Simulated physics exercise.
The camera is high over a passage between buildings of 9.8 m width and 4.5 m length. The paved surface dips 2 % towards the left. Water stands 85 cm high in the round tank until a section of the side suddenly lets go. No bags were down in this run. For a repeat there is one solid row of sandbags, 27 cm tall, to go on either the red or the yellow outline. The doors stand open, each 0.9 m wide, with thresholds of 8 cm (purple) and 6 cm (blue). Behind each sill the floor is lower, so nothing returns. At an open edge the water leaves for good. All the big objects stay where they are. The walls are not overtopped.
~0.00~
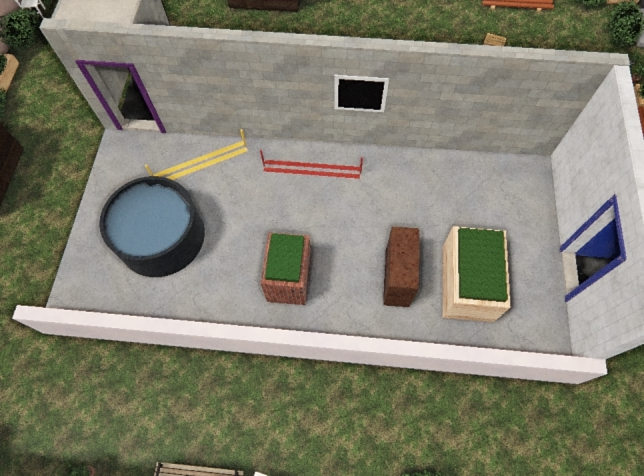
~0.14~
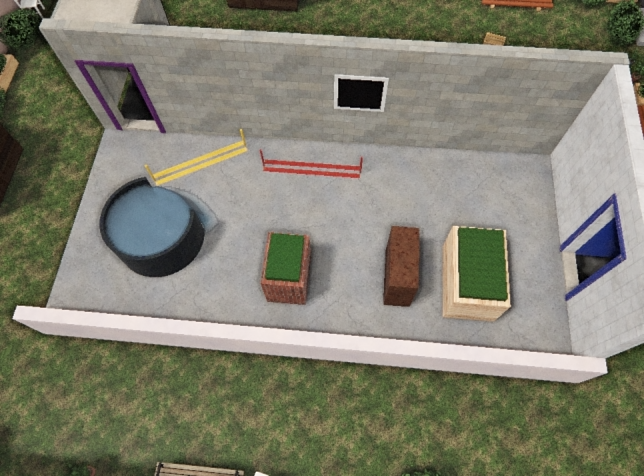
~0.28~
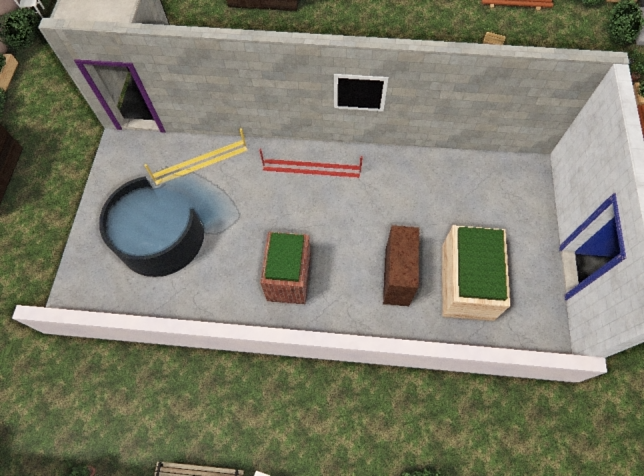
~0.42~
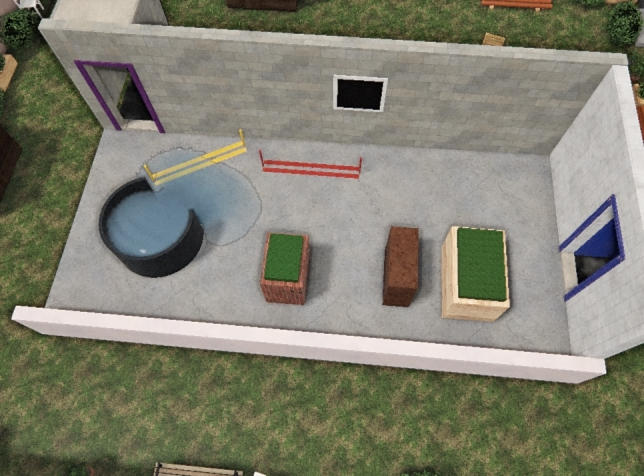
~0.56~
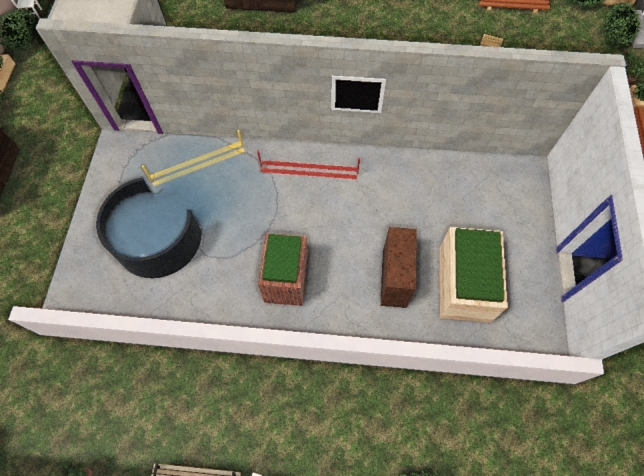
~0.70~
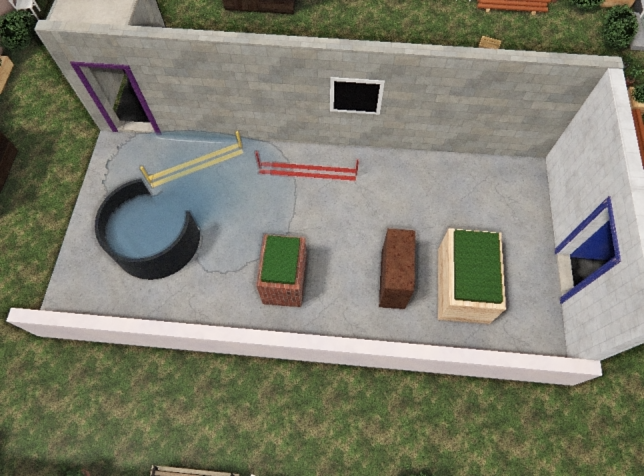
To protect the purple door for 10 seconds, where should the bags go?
The yellow mark.
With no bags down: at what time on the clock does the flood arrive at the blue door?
Blue 3.8 s.
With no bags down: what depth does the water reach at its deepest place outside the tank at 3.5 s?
Up to some 20 cm.
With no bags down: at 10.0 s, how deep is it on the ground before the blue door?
About 2.0 cm.
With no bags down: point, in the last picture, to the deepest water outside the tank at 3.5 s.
At about (537, 163).
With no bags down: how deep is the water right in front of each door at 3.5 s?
In cm: Purple 8, blue 0.
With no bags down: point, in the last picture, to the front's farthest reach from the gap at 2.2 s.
Near (486, 160).
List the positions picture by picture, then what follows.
Still water, 85 cm deep, in the round tank at (148, 218), in the first picture.
Water pours out on the round tank's far side and has run 0.7 m, to a hidden place; typically 8 cm deep outside, 85 cm at the round tank's back, in the second picture.
The front is at a hidden place, 1.1 m from the gap on the round tank's far side; 1.3 m2 of floor is under water; 81 cm left at the back of the round tank, in the third picture.
The front is at (162, 156), 1.5 m from the gap on the round tank's far side; 3.3 m2 of floor is under water; 74 cm left at the back of the round tank, in the fourth picture.
The front is at (181, 136), 1.9 m from the gap on the round tank's far side; 5.8 m2 of floor is under water; 71 cm left at the back of the round tank, in the fifth picture.
The front is at (280, 157), 2.4 m from the gap on the round tank's far side; 7.8 m2 of floor is under water; 60 cm left at the back of the round tank, in the sixth picture.
After 1.4 s water covers 25 % of the floor and is deepest (40 cm) near (210, 143) in the run without bags; in at the purple door, 8 L with no bags, 5 L with the row on red, 0 L on yellow.
After 2.2 s water covers 35 % of the floor and is deepest (25 cm) near (210, 143) in the run without bags; in at the purple door, 16 L with no bags, 11 L with the row on red, 0 L on yellow.
After 3.5 s water covers 50 % of the floor and is deepest (20 cm) near (537, 163) in the run without bags; in at the purple door, 20 L with no bags, 15 L with the row on red, 0 L on yellow.
After 6.0 s water covers 75 % of the floor and is deepest (10 cm) near (547, 364) in the run without bags; in at the purple door, 21 L with no bags, 16 L with the row on red, 0 L on yellow.
After 10.0 s water covers 85 % of the floor and is deepest (10 cm) near (308, 271) in the run without bags; in at the purple door, 21 L with no bags, 16 L with the row on red, 0 L on yellow.
